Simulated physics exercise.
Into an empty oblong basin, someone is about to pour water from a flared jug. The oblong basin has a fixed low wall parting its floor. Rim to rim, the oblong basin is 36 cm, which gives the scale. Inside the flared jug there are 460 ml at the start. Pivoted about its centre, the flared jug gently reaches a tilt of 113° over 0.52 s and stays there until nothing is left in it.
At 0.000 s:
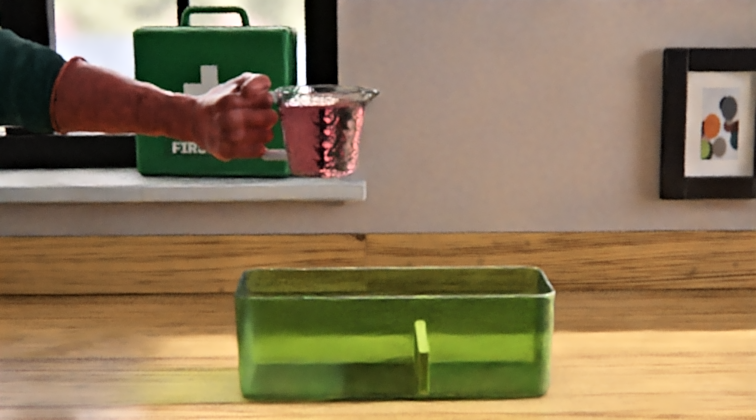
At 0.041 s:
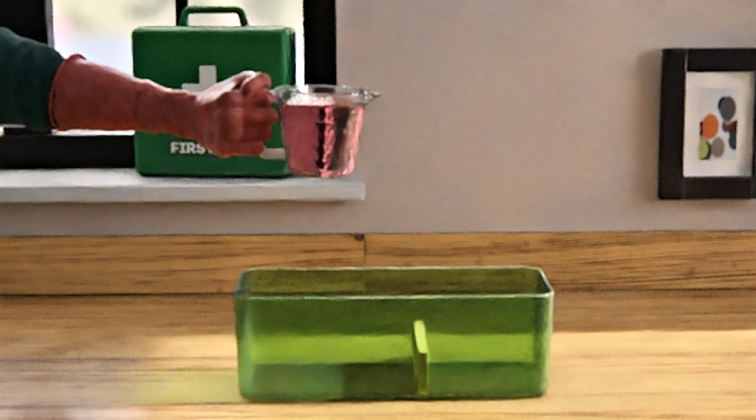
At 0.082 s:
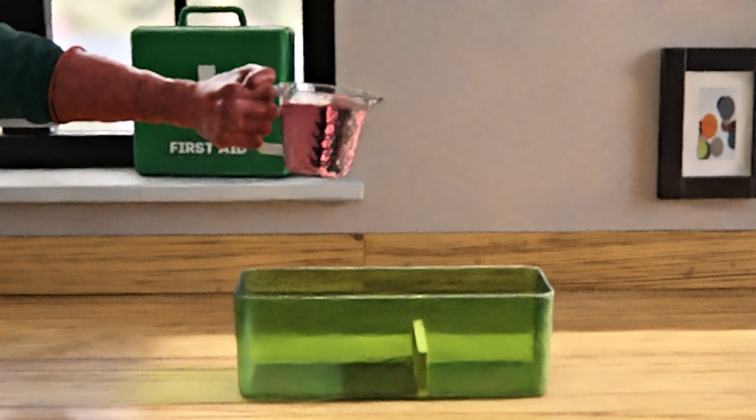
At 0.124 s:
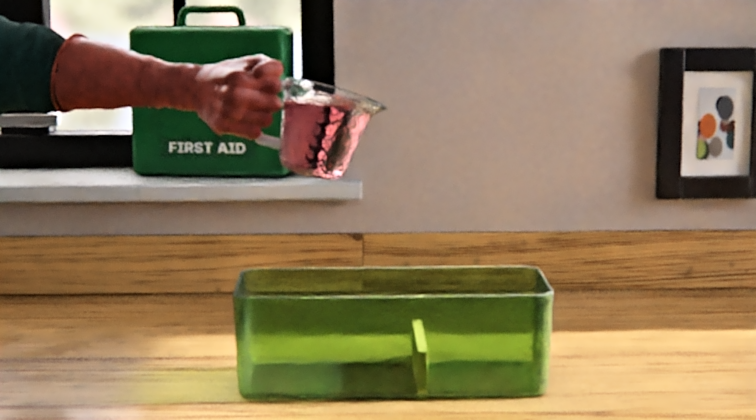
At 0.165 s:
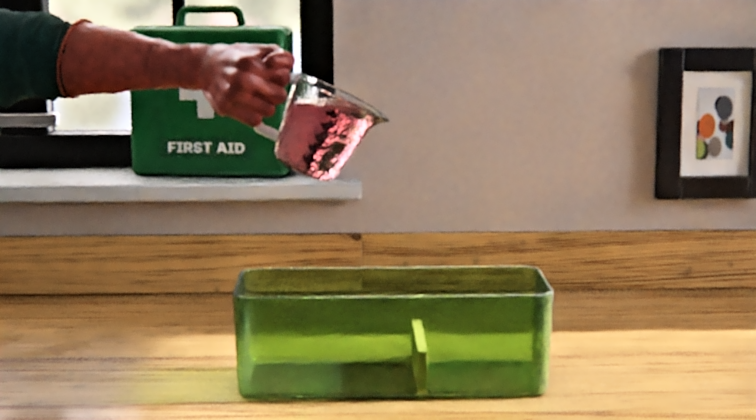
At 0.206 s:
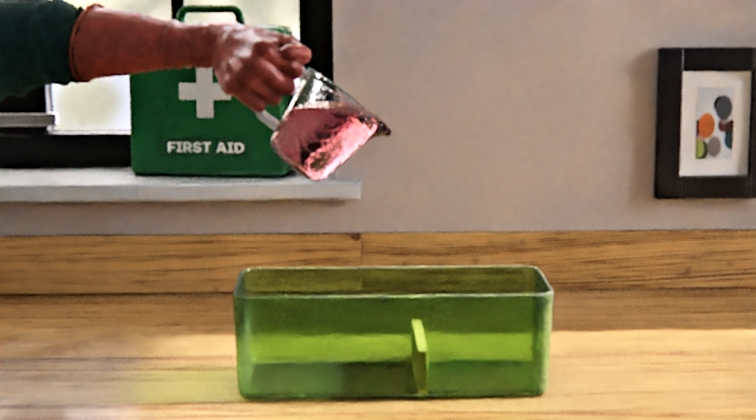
A hand in a dark green sleeve holds a clear flared jug of pinkish liquid upright above an empty green oblong basin on a wooden surface. The hand rises slightly and tilts the jug clockwise, gradually at first, then more steeply, until the liquid reaches its lowered right lip.
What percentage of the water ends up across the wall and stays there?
About 47 per cent.
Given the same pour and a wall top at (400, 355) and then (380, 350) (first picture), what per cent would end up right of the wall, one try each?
85 per cent first, 90 per cent second.
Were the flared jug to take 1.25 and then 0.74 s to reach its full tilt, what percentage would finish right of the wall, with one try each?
I'd expect close to 75 per cent and then close to 65 per cent.
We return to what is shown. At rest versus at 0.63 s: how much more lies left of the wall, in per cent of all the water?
That is roughly 10 in a hundred of the whole.
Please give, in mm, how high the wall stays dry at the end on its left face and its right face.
Noted: Left near 44 mm, right near 40 mm.
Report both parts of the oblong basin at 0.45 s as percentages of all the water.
1 per cent left and 26 right, roughly.
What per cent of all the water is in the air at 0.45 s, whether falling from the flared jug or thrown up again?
Share: Roughly 44 per cent.
After 0.45 s the tilt is 108° and 30 per cent is still to pour, 1 is left of the wall and 25 right of it.
After 0.63 s the tilt is 113° and 2 per cent is still to pour, 40 is left of the wall and 47 right of it.
After 0.82 s the tilt is 113° and 0 per cent is still to pour, 50 is left of the wall and 46 right of it.
After 1.02 s the tilt is 113° and 0 per cent is still to pour, 51 is left of the wall and 47 right of it.
In the end 51 per cent lies left of the wall, 47 right of it and 2 outside.
